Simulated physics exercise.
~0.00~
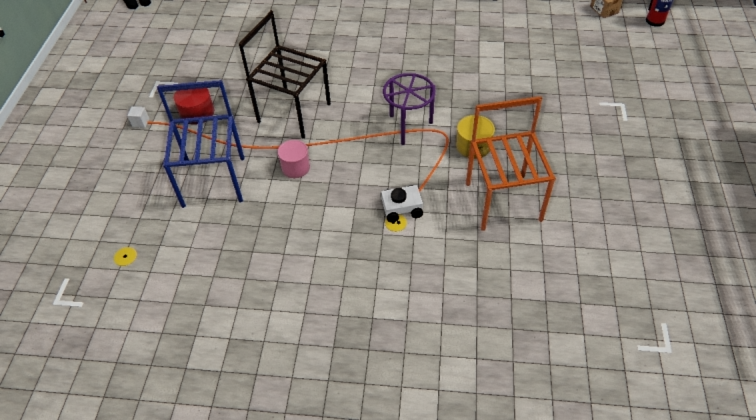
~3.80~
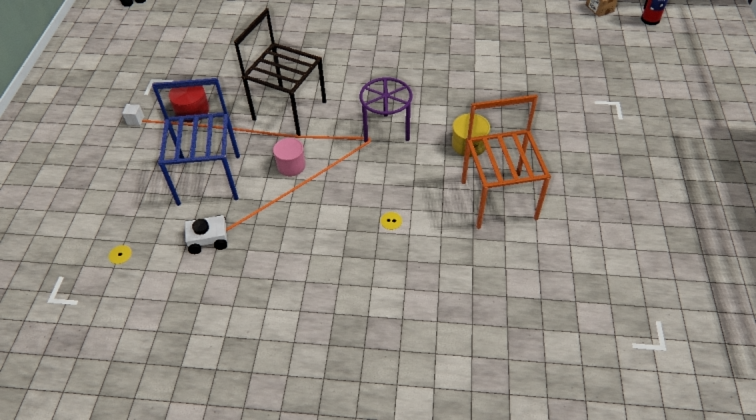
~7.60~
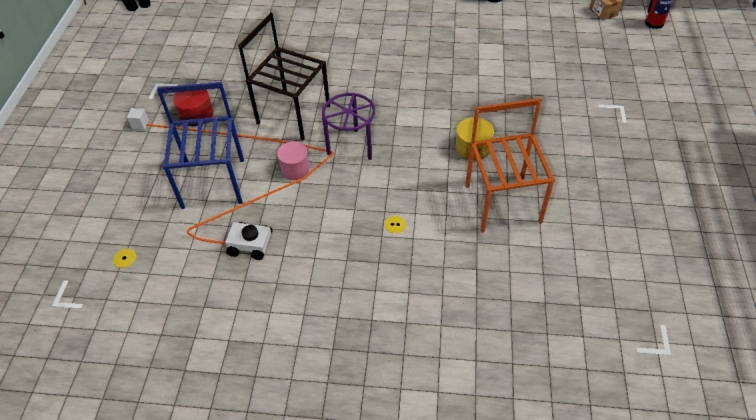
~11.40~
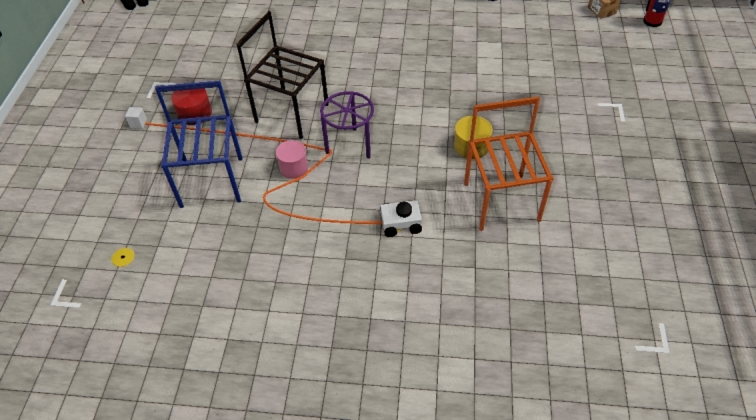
A blue chair stands at the left of a grey tiled floor, seen from above by a slightly swaying camera, with a black chair behind it and an orange chair at the right. A red tub, pink bucket, purple stool and yellow bin stand among them, and an orange lead runs from a small pale block to a white cart. The cart moves left towards a yellow mark, and the stool shifts left with the lead bent at its legs. The cart then heads back right, the stool moving farther left. Finally, the cart sits over the other mark, the lead curving loosely behind, with the stool still displaced near the bucket.
